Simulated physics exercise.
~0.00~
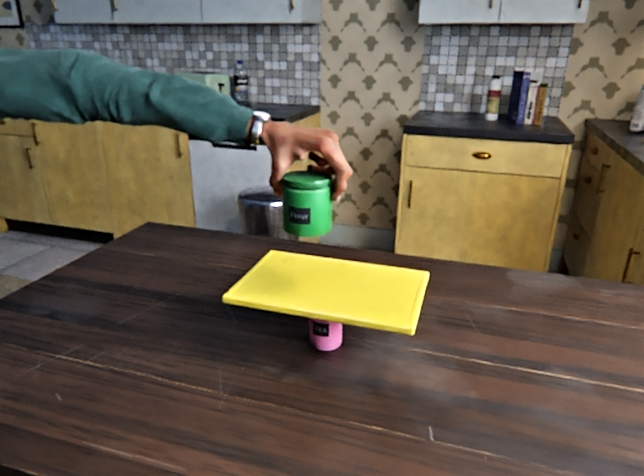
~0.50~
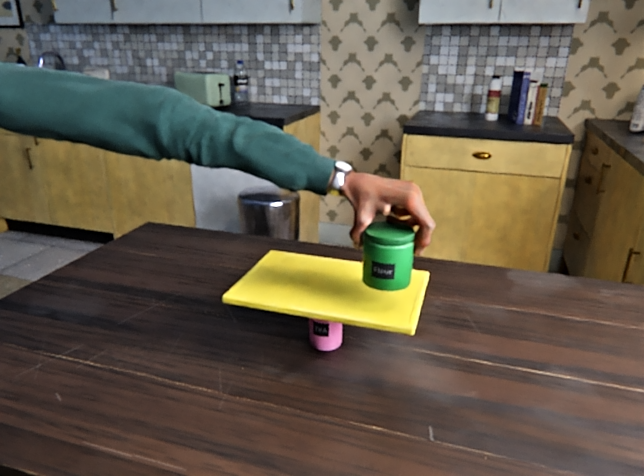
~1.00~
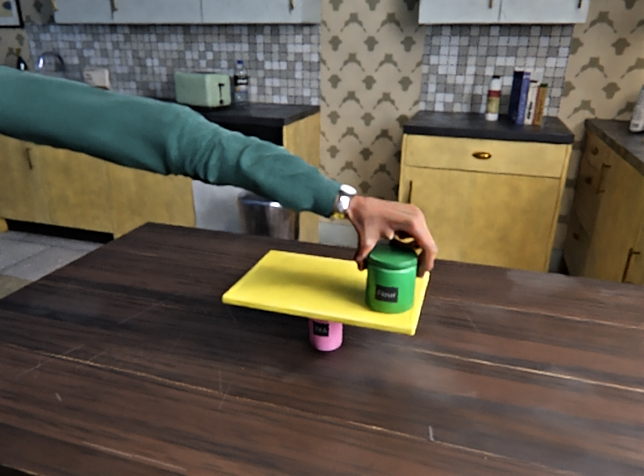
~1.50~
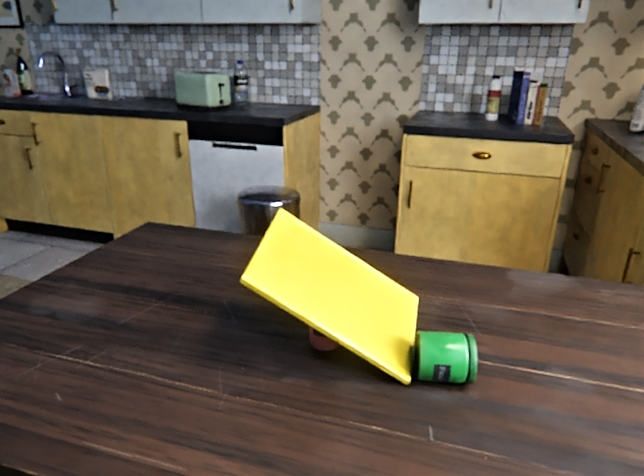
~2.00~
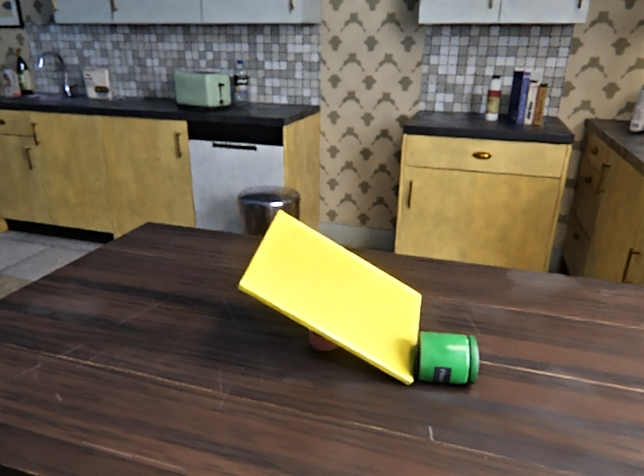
On a dark wooden kitchen table, a hand set a green jar near the right edge of a yellow board balanced on a small pink jar, and once it let go, the board tipped steeply to the right and the green jar ended up on its side.
